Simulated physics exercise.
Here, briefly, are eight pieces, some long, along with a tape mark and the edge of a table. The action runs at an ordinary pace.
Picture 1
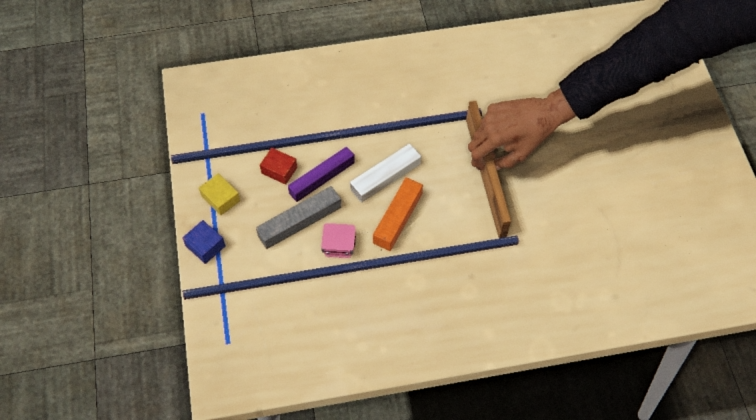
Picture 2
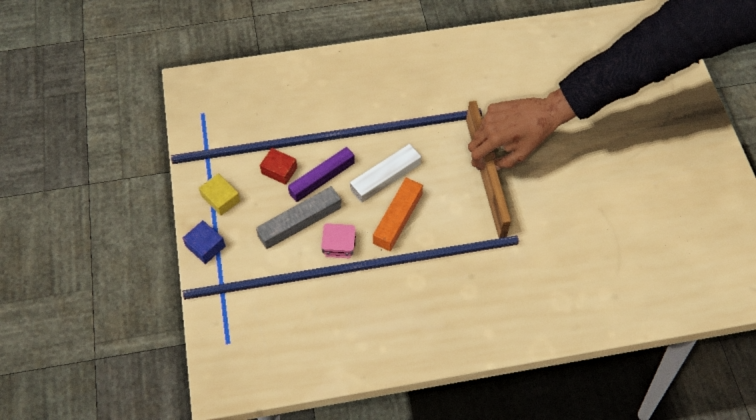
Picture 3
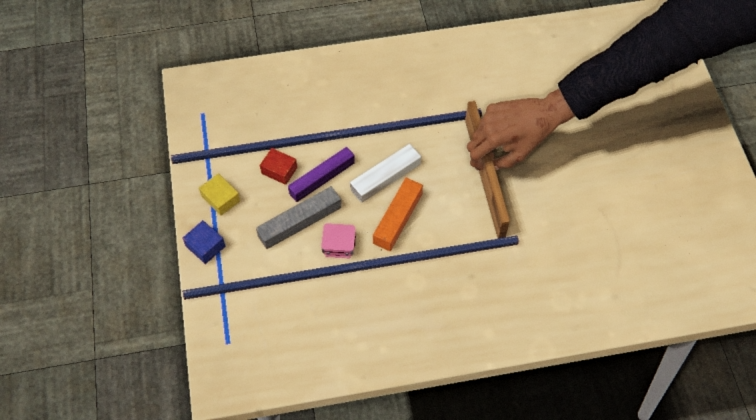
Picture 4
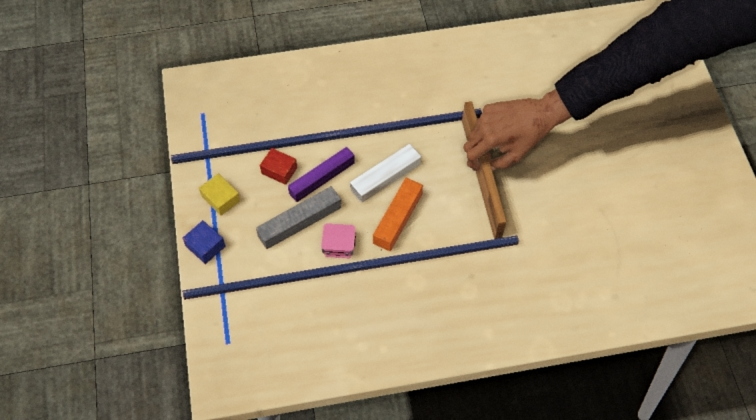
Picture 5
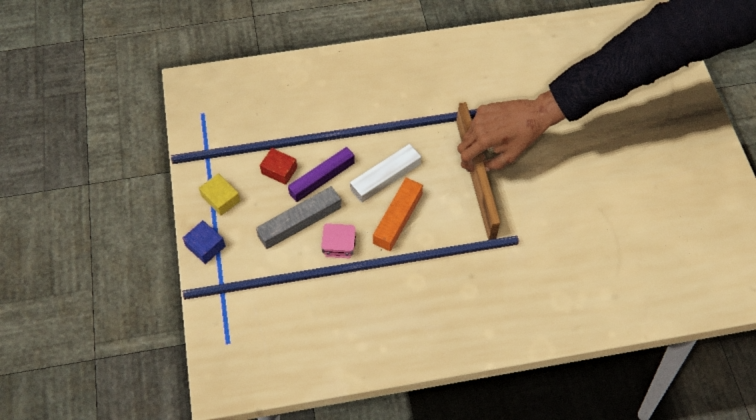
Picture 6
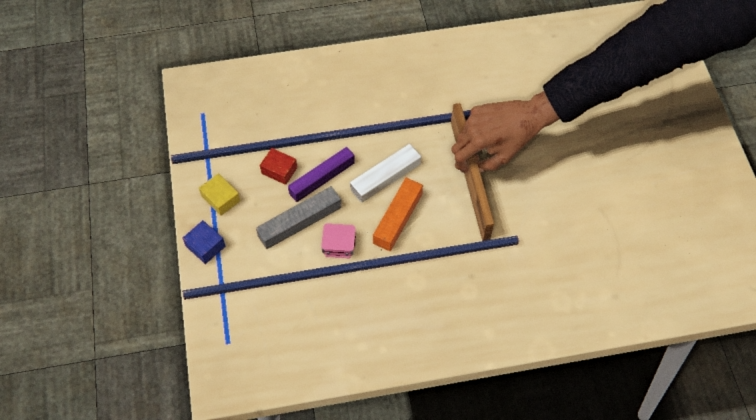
A hand held a wooden board upright between two dark rails on a table, then slid it slightly left, while the eight colorful blocks and sticks lying between the rails stayed still.
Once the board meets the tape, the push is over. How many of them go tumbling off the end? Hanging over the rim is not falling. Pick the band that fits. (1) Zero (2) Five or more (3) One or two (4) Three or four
Three or four.
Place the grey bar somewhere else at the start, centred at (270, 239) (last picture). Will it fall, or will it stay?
It is lost.
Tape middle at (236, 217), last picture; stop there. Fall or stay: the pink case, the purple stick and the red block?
The pink case is still there. The purple stick is still there. The red block is still there.
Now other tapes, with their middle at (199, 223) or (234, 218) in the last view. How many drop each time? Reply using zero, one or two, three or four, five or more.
Five or over; just one or two.
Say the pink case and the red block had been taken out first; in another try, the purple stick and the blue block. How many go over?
Count of fallen: 3 / 2.
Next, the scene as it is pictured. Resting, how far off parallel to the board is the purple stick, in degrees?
It comes to around 35 degrees.
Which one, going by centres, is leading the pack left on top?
Pink case.
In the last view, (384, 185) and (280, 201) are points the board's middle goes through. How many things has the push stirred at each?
At the first point the count is 3, at the second it's 8.
Early on, none off yet; blue block at rest near (204, 242); yellow block at rest near (220, 194); red block at rest near (279, 166).
Finally, the number that fall off is three or four; lost, grey bar, red block, yellow block and blue block.
